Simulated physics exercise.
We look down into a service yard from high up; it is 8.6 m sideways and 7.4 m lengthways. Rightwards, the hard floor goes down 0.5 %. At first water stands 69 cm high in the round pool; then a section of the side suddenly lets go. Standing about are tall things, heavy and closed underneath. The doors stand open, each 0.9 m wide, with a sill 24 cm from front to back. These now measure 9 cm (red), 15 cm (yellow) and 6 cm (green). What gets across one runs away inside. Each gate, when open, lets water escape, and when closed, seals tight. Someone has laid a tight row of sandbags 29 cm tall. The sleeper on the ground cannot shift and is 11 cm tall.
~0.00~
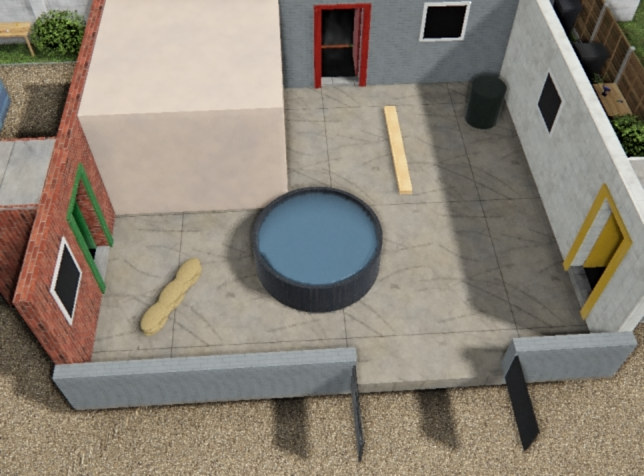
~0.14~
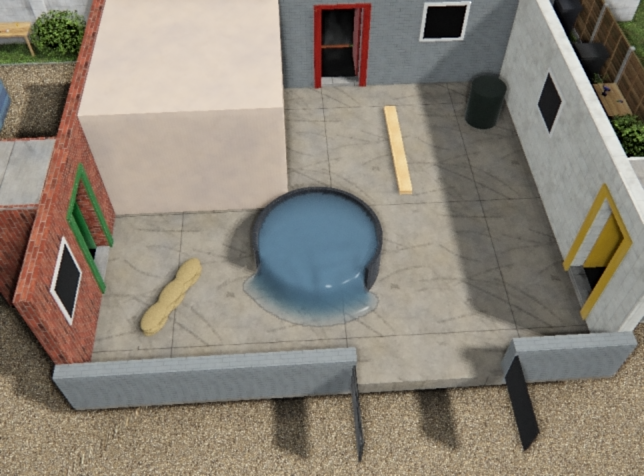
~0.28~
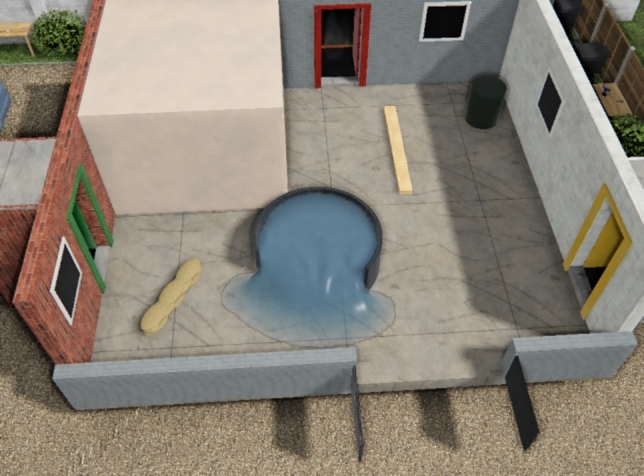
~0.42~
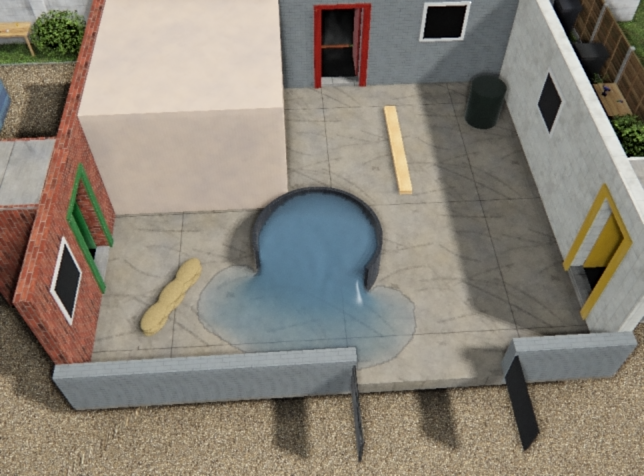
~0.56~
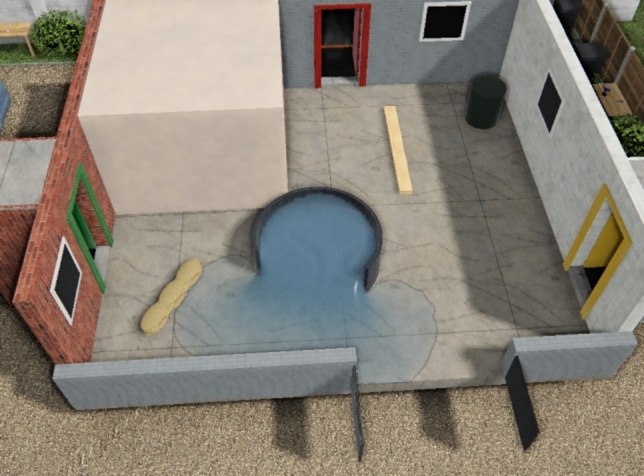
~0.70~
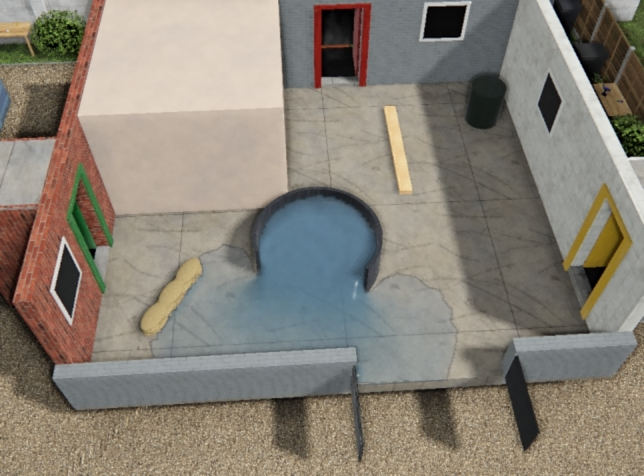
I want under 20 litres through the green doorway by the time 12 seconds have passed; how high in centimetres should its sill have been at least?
I would say 7 cm.
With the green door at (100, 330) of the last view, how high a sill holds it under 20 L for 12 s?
Roughly 22 cm, give or take.
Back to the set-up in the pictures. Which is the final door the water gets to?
It would be the red door.
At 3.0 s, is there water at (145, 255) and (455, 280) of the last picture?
I'd call the first touched by the flood and the second spared by the flood.
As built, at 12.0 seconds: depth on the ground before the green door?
It works out to about 6.5 centimetres deep.
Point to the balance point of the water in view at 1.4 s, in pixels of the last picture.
My guess is close to (293, 303).
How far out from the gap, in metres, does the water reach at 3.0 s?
Front distance: Approx. 5.0 m.
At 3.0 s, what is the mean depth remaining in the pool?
13 cm, roughly.
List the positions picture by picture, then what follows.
In the first frame, the round pool at (318, 237) is whole and still, 69 cm deep; the green door at (92, 233) is dry.
In the second frame, the front is at (370, 308), 0.3 m from the gap at (305, 302); 0.6 m2 of floor is wet, 69 cm left at the back.
In the third frame, the gap is at (305, 303), the front 0.8 m out at (226, 299); the back of the round pool holds 69 cm.
In the fourth frame, the front is at (205, 320), 1.3 m from the gap at (305, 304); 4.5 m2 of floor is wet, 68 cm left at the back.
In the fifth frame, the front is at (183, 339), 1.8 m from the gap at (305, 305); 6.9 m2 of floor is wet, 61 cm left at the back.
In the sixth frame, the front is at a hidden place, 2.3 m from the gap at (306, 305); 8.2 m2 of floor is wet, 59 cm left at the back; 1.7 m in a straight line remain to the green door at (92, 233).
After 1.4 s water covers 20 % of the floor, deepest (48 cm) near (88, 386); it has not reached the green door.
After 3.0 s water covers 35 % of the floor, deepest (36 cm) near (99, 385); 8 cm at the green door, 0 litres in over its 6 cm sill.
After 12.0 s water covers 80 % of the floor, deepest (10 cm) near (232, 304); 7 cm at the green door, 33 litres in over its 6 cm sill.
At the green door as built, the water arrived by 2.0 s and peaked near 12 cm at 8.6 s.
With a sill of 6.5 cm, 27 litres would have come in within the 12 s; with 8.5 cm, 10 litres. So under 20 litres takes about 7 cm.
